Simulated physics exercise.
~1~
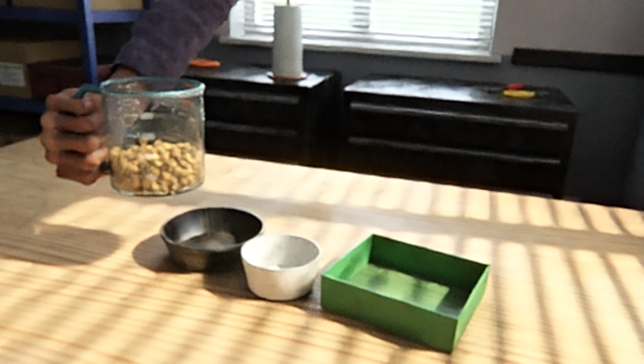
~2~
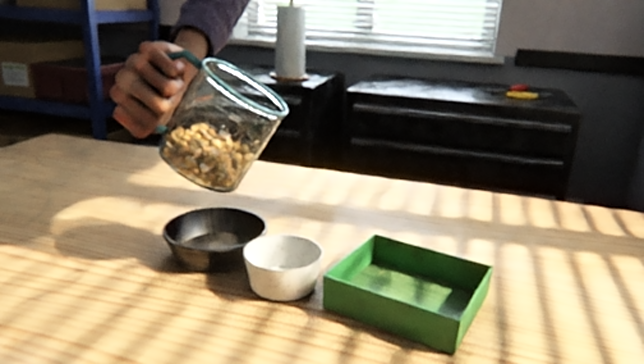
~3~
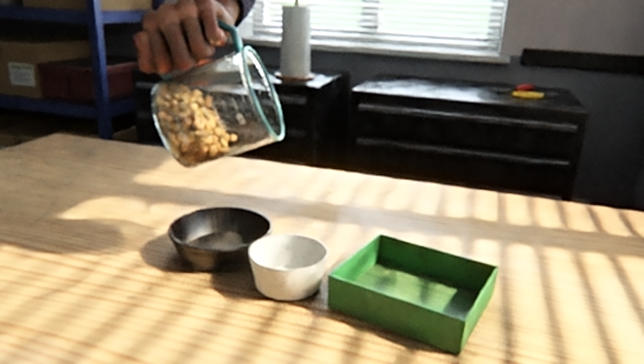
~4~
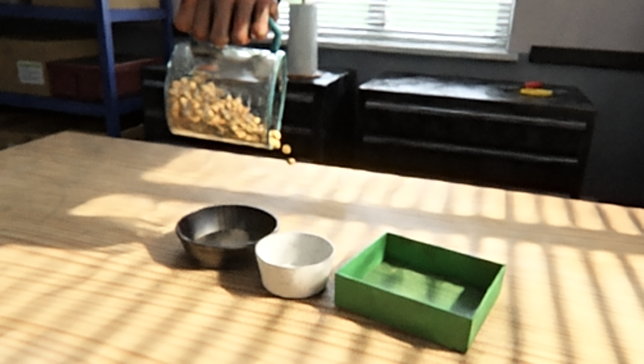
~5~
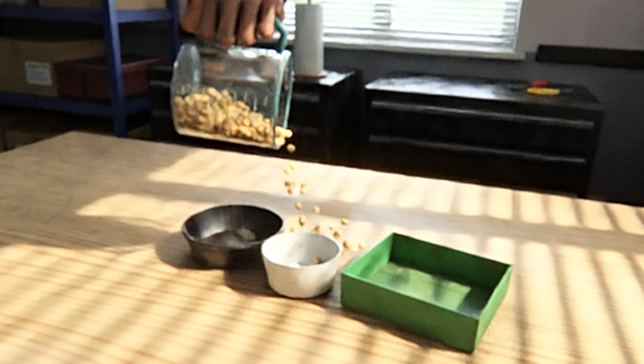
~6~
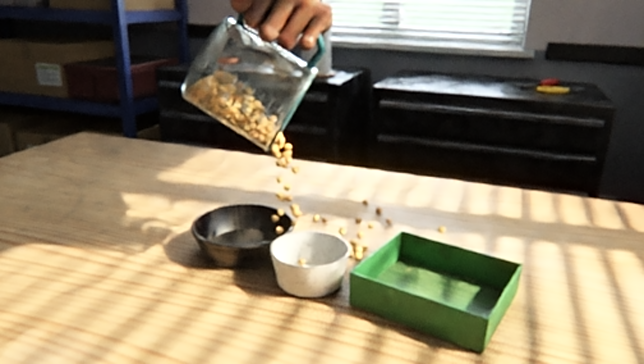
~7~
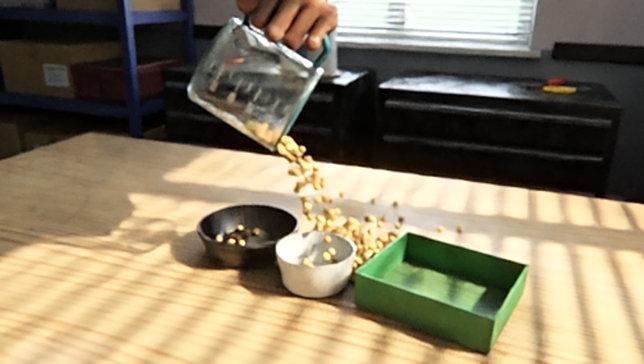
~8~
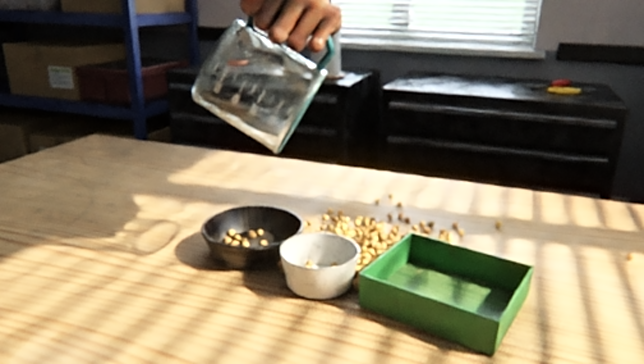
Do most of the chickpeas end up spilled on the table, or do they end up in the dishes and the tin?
Most of the chickpeas end up spilled on the table behind the dishes. Only a few land in the black dish and the white dish, and the green tin gets none.
At the start, a hand holds a clear jug of dried chickpeas upright over a sunlit table, where a black dish, a white dish and a green tin sit. The hand moves the jug to the right and tips it onto its side, and a few chickpeas begin to drop from the rim. It then tilts the jug further, and the trickle becomes a thick stream that lands largely behind the white dish and scatters. At the end, the jug is empty and still tipped, most chickpeas lie on the tabletop, a few rest in the black and white dishes, and the green tin holds none.
